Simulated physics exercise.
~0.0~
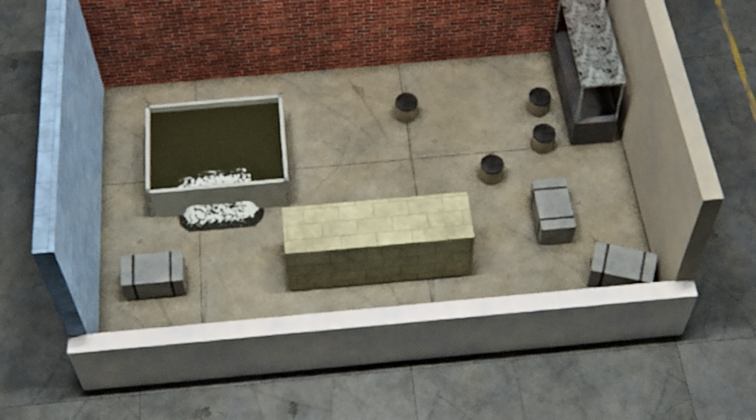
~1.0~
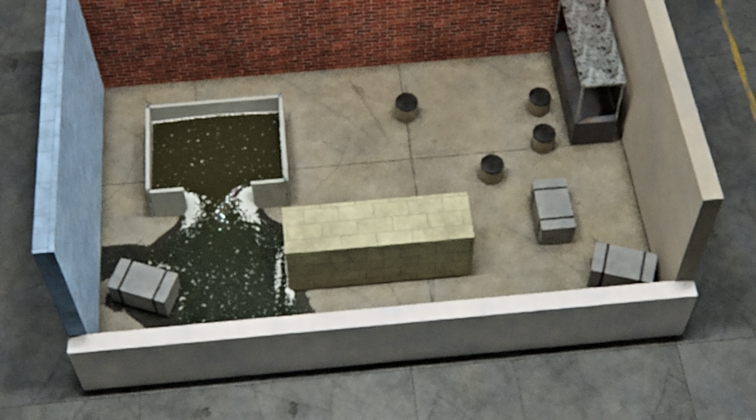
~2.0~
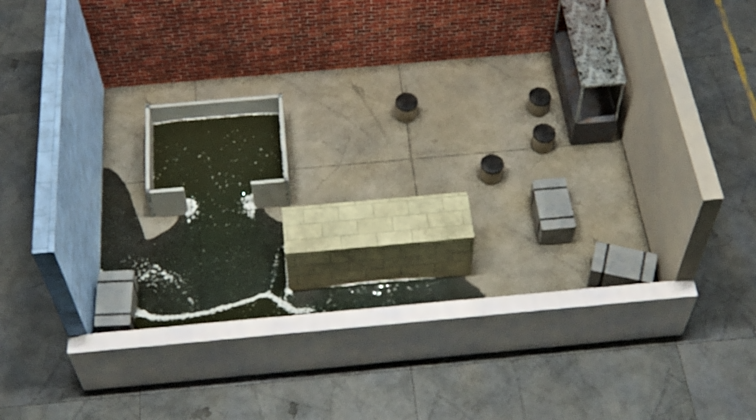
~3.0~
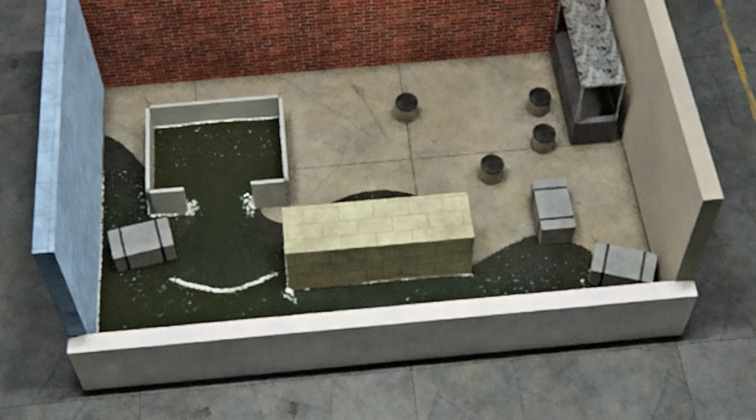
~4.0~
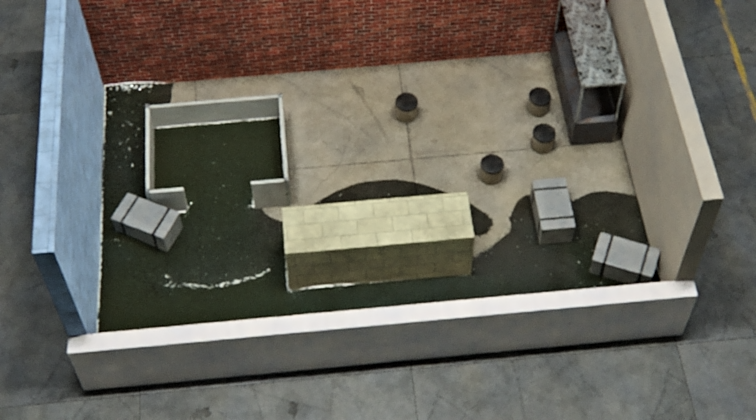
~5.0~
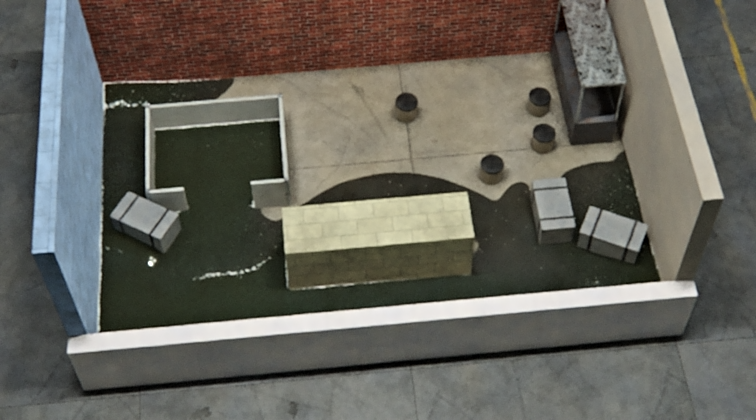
In this clip, a tank of dark water bursts open at its near side, and the water spreads across a walled floor and around a long pale block, shifting a grey trunk on the left and later one on the right, while the dark pails stay on dry floor.
